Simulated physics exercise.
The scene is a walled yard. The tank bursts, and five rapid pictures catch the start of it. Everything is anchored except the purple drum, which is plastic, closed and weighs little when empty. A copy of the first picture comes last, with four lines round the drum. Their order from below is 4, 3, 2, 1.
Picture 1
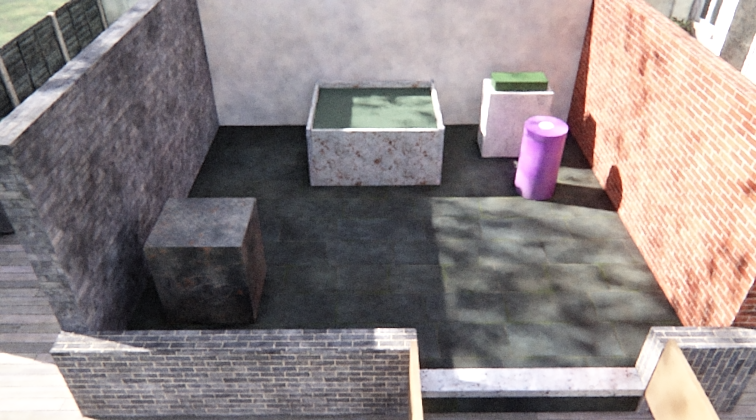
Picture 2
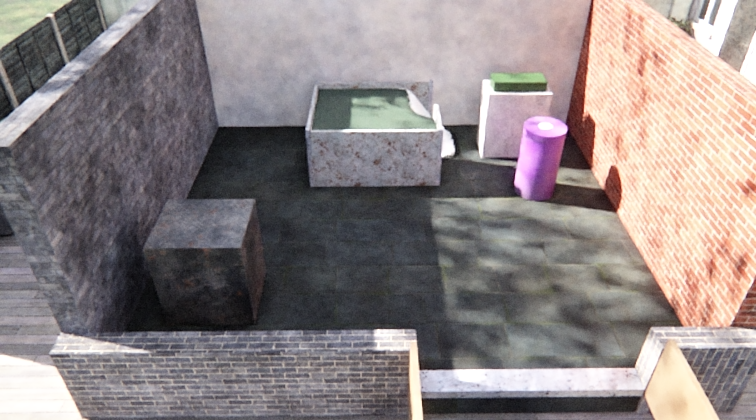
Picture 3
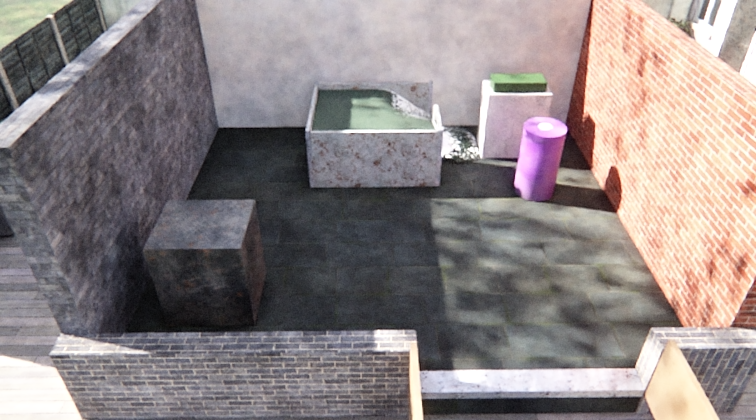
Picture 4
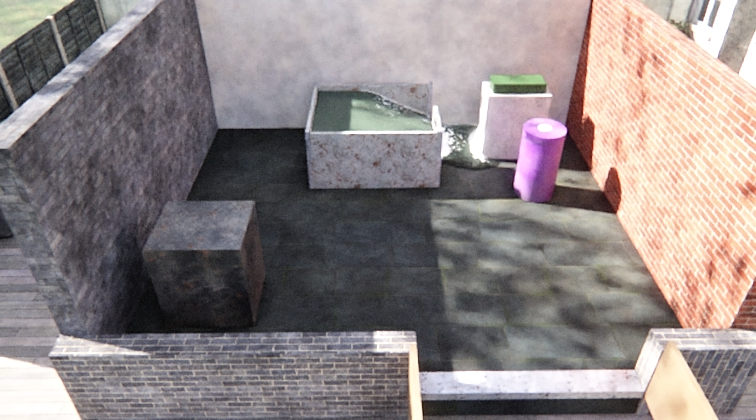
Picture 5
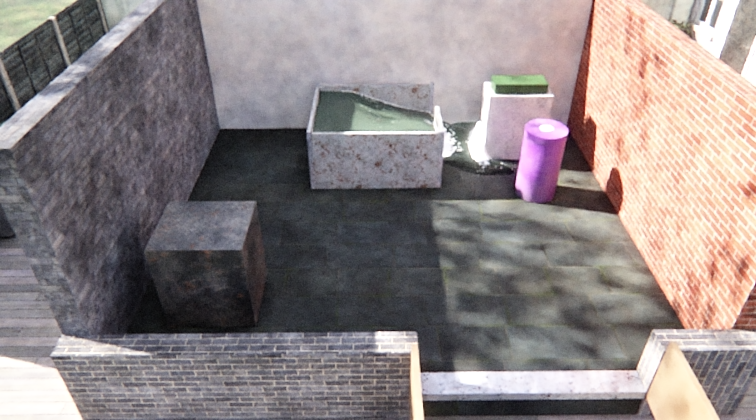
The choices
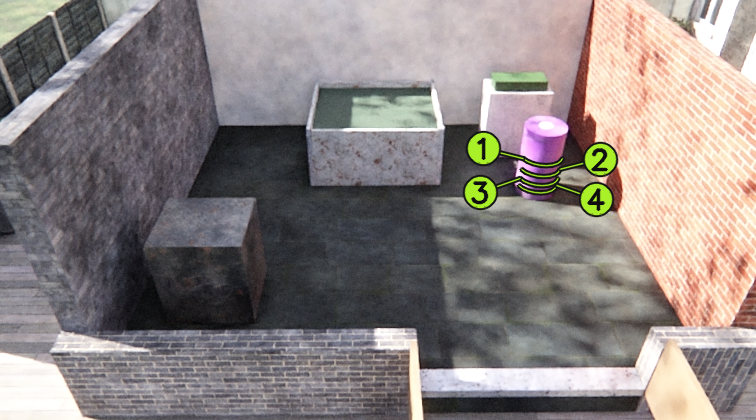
In a walled yard, water poured over the right side of a raised stone tank and splashed onto the dark ground, spreading between the tank and the white block near the purple drum.
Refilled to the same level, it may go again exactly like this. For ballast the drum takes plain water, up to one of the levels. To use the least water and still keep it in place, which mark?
3 will do.
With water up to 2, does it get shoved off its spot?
No.
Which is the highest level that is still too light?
The answer is 4.
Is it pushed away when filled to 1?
No.
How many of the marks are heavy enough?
Three.
On the marked copy, 1 at (546, 165); 2 at (544, 176); 3 at (542, 185); 4 at (540, 192); from the bottom up 4, 3, 2, 1.
If 1 is chosen, it does not move.
If 2 is chosen, it does not move.
If 3 is chosen, it shifts by a finger or two and stays.
If 4 is chosen, it is pushed about twice its own width away.
